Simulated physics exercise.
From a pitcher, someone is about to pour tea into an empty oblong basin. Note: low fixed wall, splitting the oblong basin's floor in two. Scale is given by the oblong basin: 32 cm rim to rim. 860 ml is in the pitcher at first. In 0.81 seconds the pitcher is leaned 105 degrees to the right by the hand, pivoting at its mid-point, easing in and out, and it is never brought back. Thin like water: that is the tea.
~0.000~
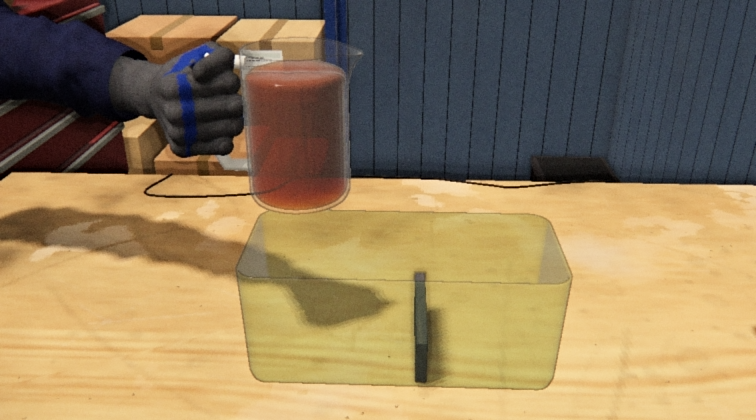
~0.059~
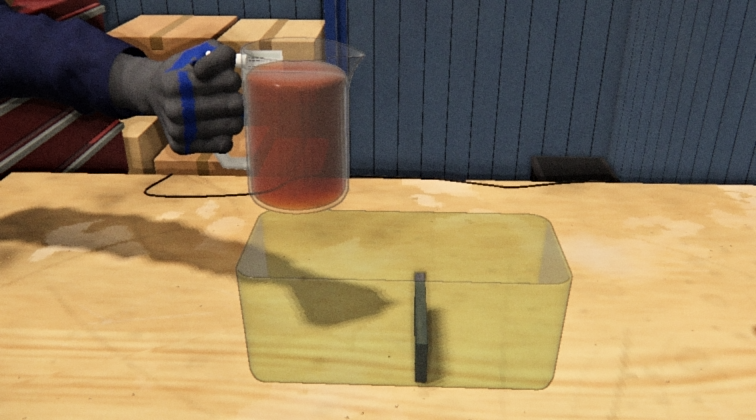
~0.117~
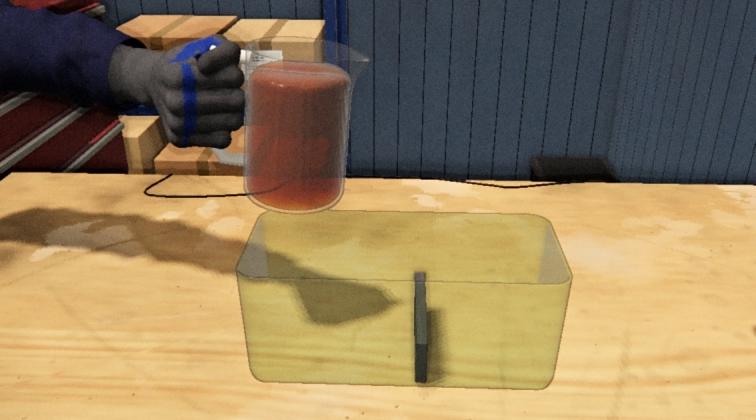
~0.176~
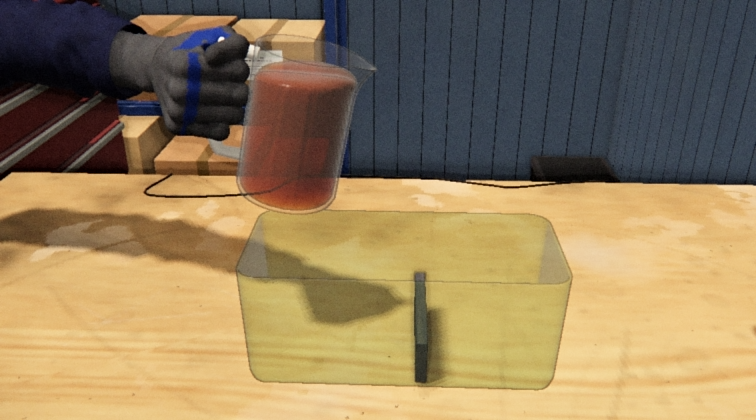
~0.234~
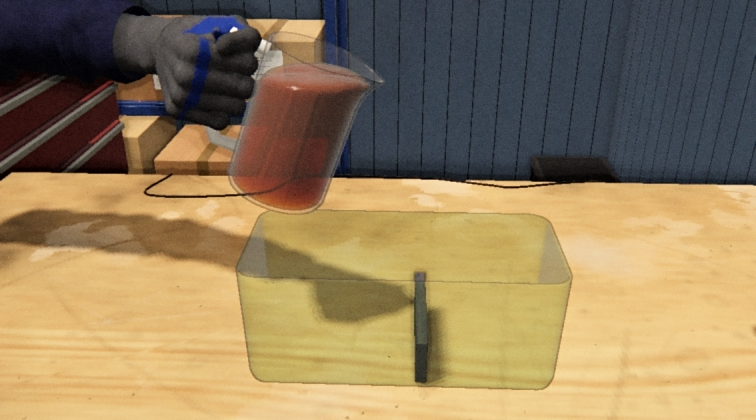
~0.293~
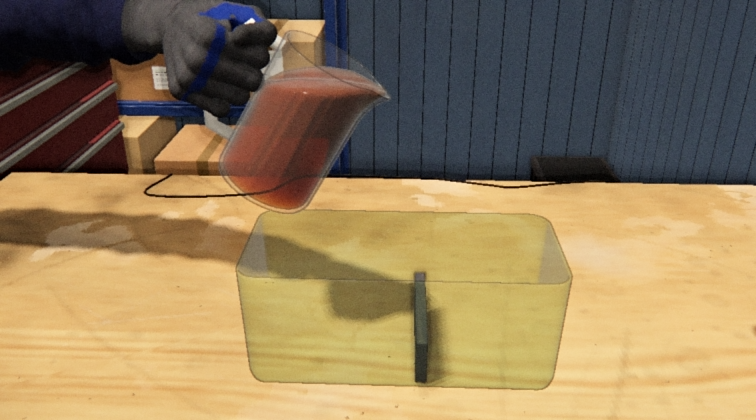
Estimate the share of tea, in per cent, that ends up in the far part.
About 90 per cent.
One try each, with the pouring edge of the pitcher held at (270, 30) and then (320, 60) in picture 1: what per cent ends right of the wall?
Try 1: Approx. 5 %; try 2: Approx. 20 %.
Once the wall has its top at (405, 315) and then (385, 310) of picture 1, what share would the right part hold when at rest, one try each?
The first gives near 90 per cent and the second near 95 per cent.
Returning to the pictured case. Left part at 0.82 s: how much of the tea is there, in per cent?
Roughly 4 in a hundred.
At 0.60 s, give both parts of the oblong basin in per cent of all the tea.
Left roughly 0 per cent, right roughly 10.
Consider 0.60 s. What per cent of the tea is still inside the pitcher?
74 %.
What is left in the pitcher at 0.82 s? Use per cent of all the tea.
Around 28 in a hundred.
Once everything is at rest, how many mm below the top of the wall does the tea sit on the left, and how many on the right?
On the left it's about 48 mm; on the right, about 8 mm.
By 0.60 s the tilt is 88° and 73 per cent is still to pour, 0 is left of the wall and 10 right of it.
By 0.82 s the tilt is 105° and 28 per cent is still to pour, 4 is left of the wall and 51 right of it.
By 1.06 s the tilt is 105° and 6 per cent is still to pour, 6 is left of the wall and 83 right of it.
By 1.31 s the tilt is 105° and 1 per cent is still to pour, 8 is left of the wall and 90 right of it.
At rest 9 per cent lies left of the wall, 90 right of it and 1 outside.
